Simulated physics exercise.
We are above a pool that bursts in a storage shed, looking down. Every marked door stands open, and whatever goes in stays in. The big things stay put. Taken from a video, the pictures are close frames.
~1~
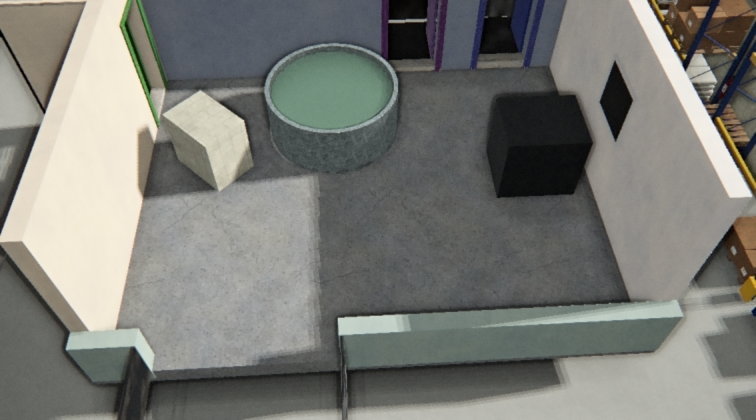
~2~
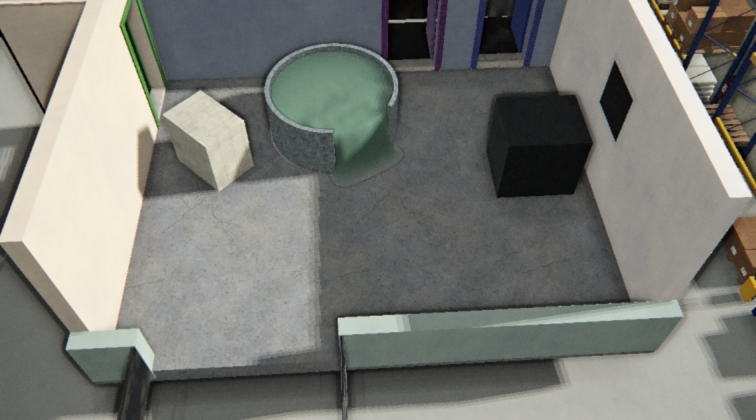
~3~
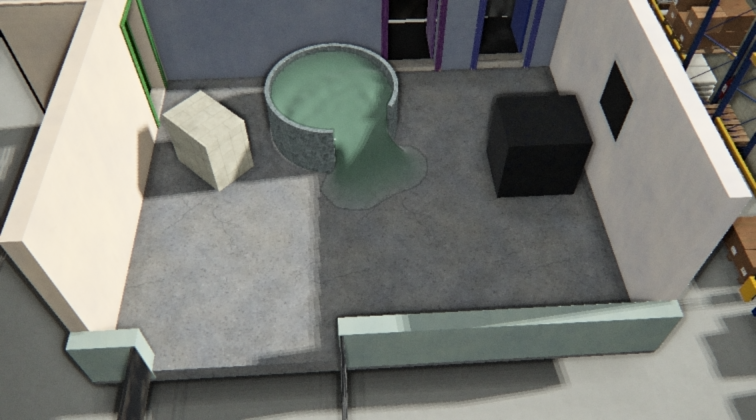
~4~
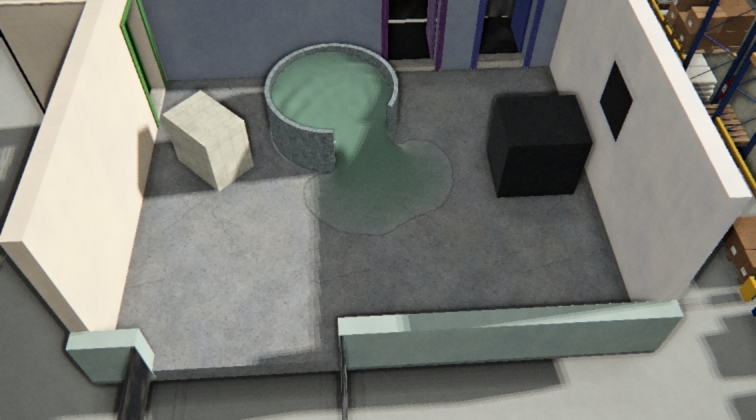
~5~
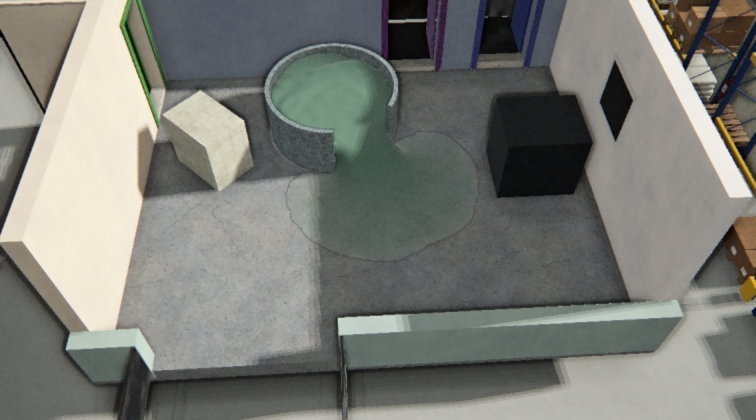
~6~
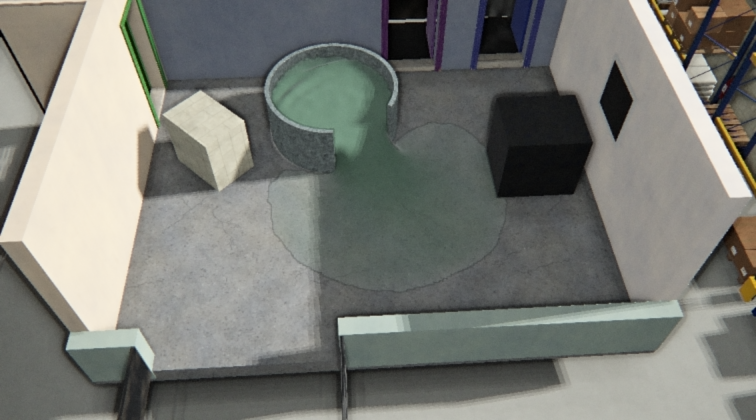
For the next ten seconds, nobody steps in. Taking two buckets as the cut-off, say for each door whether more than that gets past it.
Door by door: The blue door does not exceed it; the green door does not exceed it; the purple door does not exceed it.
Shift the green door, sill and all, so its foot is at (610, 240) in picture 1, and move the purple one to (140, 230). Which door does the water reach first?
It's the green one.
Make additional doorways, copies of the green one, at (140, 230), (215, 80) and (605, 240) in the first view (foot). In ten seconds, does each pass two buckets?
Doors one to three: Does not reach it / does not reach it / beats it.
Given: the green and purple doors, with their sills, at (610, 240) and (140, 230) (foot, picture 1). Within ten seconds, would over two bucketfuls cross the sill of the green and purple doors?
Here the green one spills past the mark; meanwhile the purple one never reaches the limit.
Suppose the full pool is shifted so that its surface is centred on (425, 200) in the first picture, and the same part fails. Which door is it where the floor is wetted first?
First: The blue-painted one.
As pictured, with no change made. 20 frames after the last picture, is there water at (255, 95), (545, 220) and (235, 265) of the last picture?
Same order as asked: Dry as before; drenched; dry as before.
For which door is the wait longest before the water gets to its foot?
It's the green-painted one.
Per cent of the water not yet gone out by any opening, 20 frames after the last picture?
That works out to about 94 per cent.
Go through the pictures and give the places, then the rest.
The first picture shows the round tank at (332, 89) is whole and still.
In the second picture, the front is at (338, 183), out from the gap at (366, 149).
In the third picture, water pours out at (366, 152) and has run to (347, 205).
In the fourth picture, water pours out at (366, 153) and has run to (440, 201).
In the fifth picture, water pours out at (366, 153) and has run to (466, 218).
In the sixth picture, water pours out at (366, 153) and has run to (477, 256).
A moment on, water covers 40 % of the floor; the blue door not reached, the green door not reached, the purple door not reached.
Next, water covers 45 % of the floor; the blue door not reached, the green door not reached, the purple door not reached.
Then, water covers 50 % of the floor; the blue door wet at the sill, nothing in, the green door not reached, the purple door not reached.
Later, water covers 70 % of the floor; the blue door under two buckets in, the green door not reached, the purple door wet at the sill, nothing in.
In the end, water covers 95 % of the floor; the blue door under two buckets in, the green door wet at the sill, nothing in, the purple door under two buckets in.
